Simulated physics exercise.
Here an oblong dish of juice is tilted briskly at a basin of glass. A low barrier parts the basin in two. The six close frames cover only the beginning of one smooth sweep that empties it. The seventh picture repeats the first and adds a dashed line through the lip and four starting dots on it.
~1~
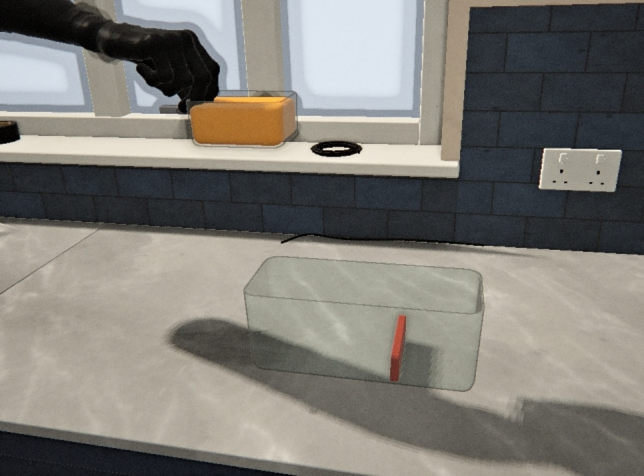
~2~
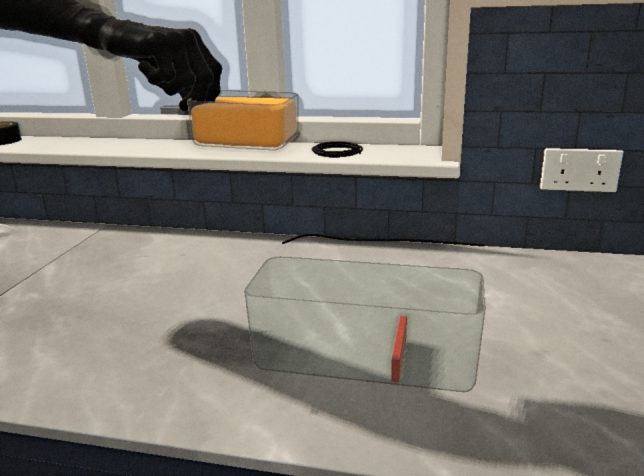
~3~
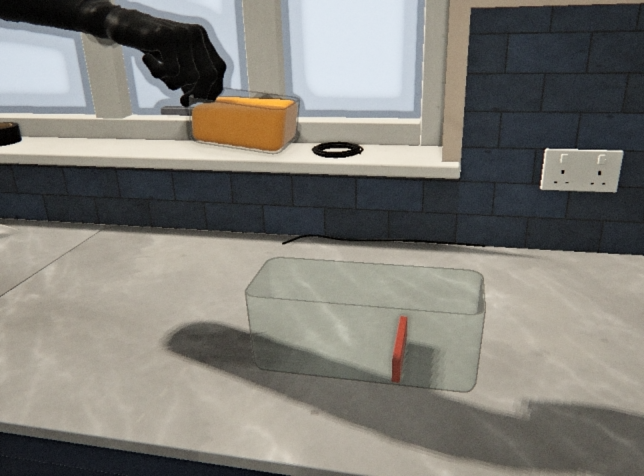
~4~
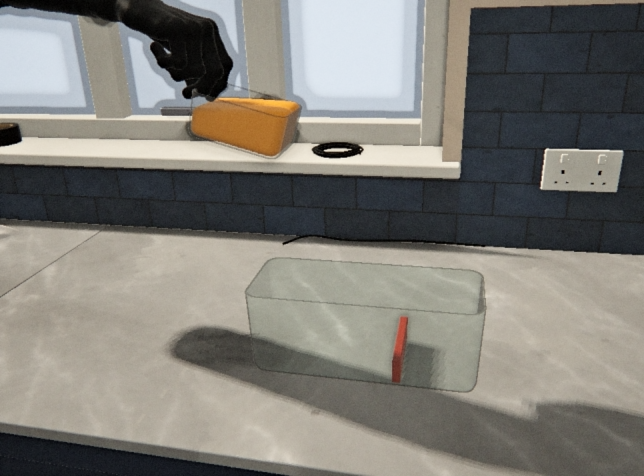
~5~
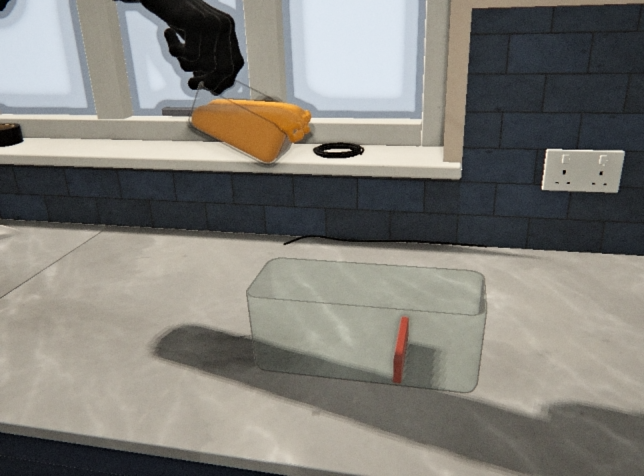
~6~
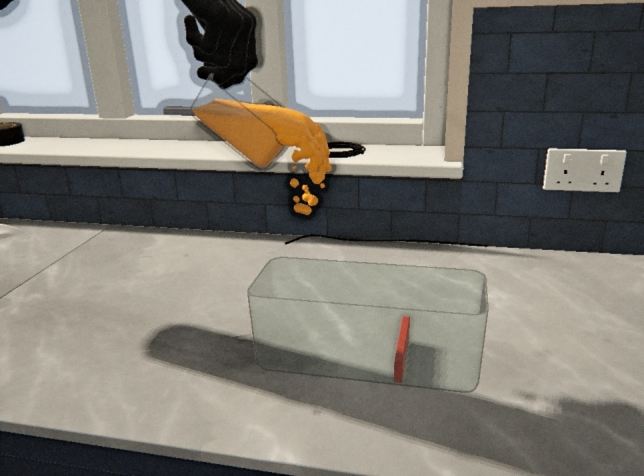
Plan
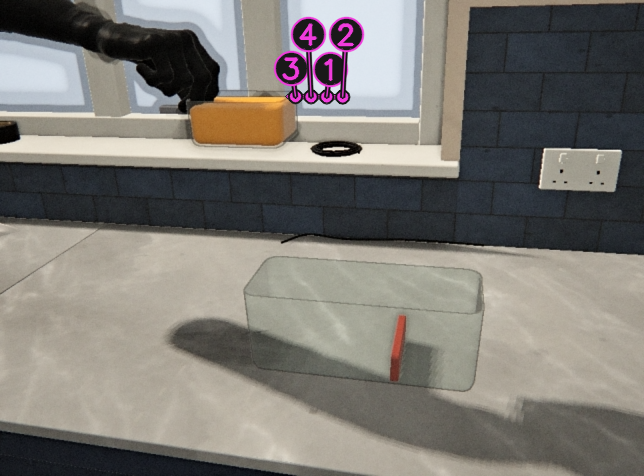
A clear oblong dish of orange juice, held by a black-gloved hand, sits above a pale windowsill against dark blue tiles, seen from slightly above a grey counter. Below stands an empty glass basin with a low red barrier inside, with a black ring on the sill and a white socket at right. The hand tips the dish rightward, and juice slides over its lip and drops in blobs, while the view stays almost still.
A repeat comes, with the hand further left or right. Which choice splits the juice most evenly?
1.
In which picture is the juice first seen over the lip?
Picture 4.
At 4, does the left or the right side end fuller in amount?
The left side.
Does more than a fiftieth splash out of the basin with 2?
Yes, it does.
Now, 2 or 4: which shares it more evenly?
That would be 2.
On the marked copy, 1 at (326, 96); 2 at (342, 96); 3 at (295, 96); 4 at (311, 96).
With 1, about 47 % ends left of the wall and 48 % right of it; 5 % is lost outside.
With 2, about 35 % ends left of the wall and 59 % right of it; 6 % is lost outside.
With 3, about 86 % ends left of the wall and 7 % right of it; 7 % is lost outside.
With 4, about 76 % ends left of the wall and 18 % right of it; 6 % is lost outside.
